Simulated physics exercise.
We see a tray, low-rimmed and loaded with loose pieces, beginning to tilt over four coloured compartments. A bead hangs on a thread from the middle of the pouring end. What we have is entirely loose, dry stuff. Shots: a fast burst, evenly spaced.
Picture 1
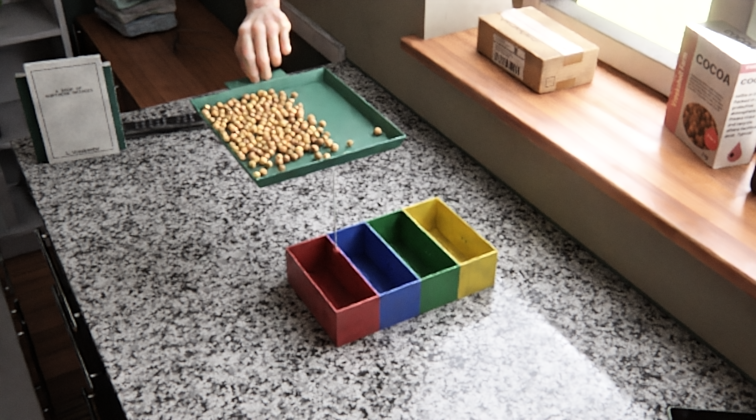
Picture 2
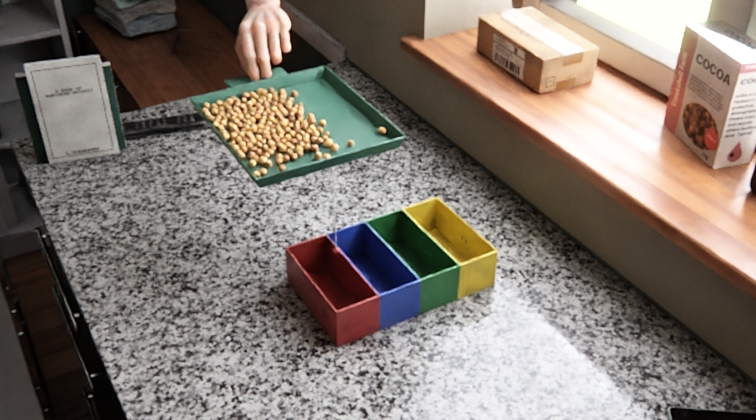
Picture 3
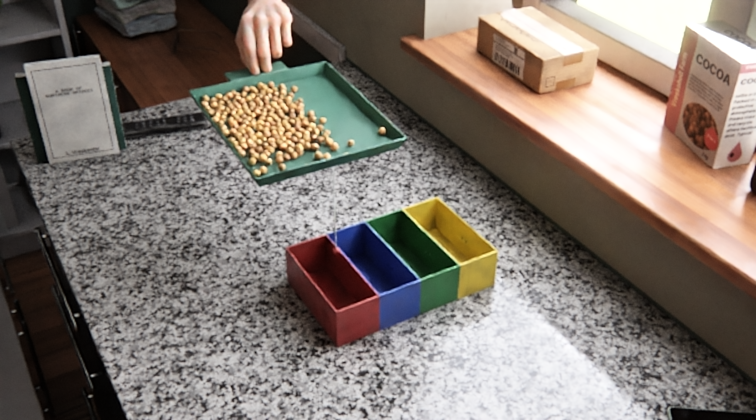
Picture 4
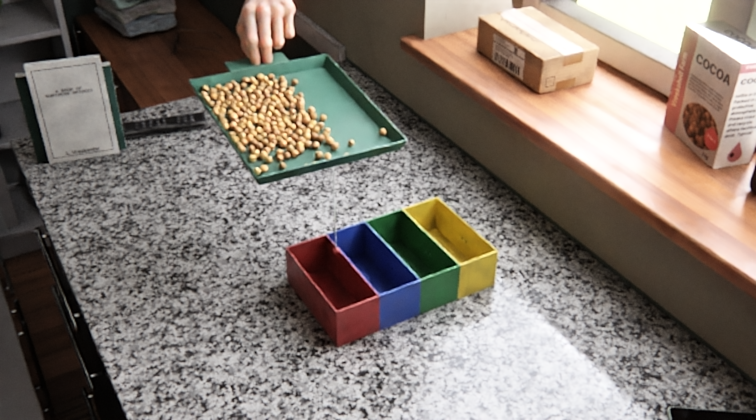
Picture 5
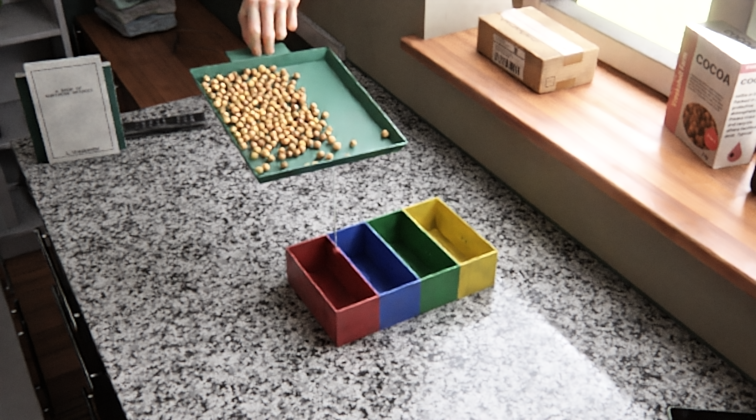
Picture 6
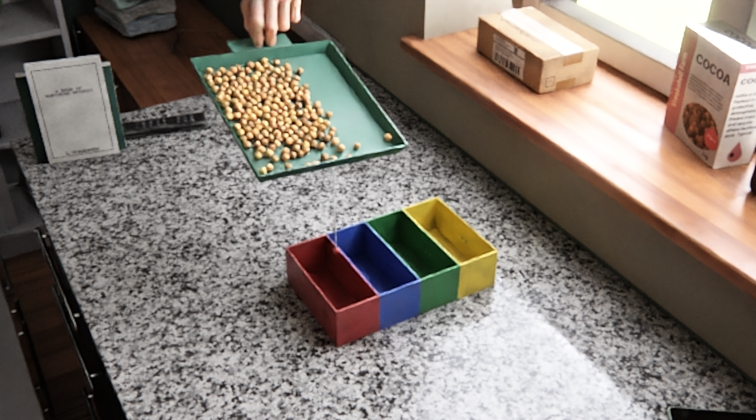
A hand at the far edge gradually tilts a green tray of small round beads.
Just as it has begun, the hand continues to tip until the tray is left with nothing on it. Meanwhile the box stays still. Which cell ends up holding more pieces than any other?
The green cell ends up holding the most.
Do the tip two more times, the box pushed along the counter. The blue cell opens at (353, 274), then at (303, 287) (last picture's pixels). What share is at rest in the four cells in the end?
Some 90 percent, followed by some 50 percent.
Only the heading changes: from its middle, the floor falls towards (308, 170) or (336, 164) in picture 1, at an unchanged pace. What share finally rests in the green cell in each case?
First heading roughly 0 %, second roughly 10 %.
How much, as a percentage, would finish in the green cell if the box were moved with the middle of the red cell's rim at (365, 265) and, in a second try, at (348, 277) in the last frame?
Trial 1 about 10 %, trial 2 about 50 %.
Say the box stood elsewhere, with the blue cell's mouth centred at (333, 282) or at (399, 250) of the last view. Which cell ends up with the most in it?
First place: That yellow cell; second place: Blue.
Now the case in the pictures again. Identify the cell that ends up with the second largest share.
Just behind the top cell comes the blue one.
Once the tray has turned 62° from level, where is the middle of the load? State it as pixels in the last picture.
Mark it at roughly (377, 167) in the final frame.
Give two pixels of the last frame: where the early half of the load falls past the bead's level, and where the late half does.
About (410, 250) to begin with, then about (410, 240).
Soon after the last picture, tray tipped steeply; about half on the tray; a small part in the green cell; a small part in the blue cell; a stray few in the yellow cell; a stray few in the red cell; about a quarter falling or outside the box.
A little later, tray tipped past a quarter turn; about half in the green cell; about a third in the blue cell; a small part in the red cell; a small part in the yellow cell; a small part falling or outside the box.
Later still, tray tipped past a quarter turn; about half in the green cell; about a third in the blue cell; a small part in the red cell; a small part in the yellow cell; a small part falling or outside the box.
At rest, tray tipped past a quarter turn; about half in the green cell; about a third in the blue cell; a small part in the red cell; a small part in the yellow cell; a small part outside the box.
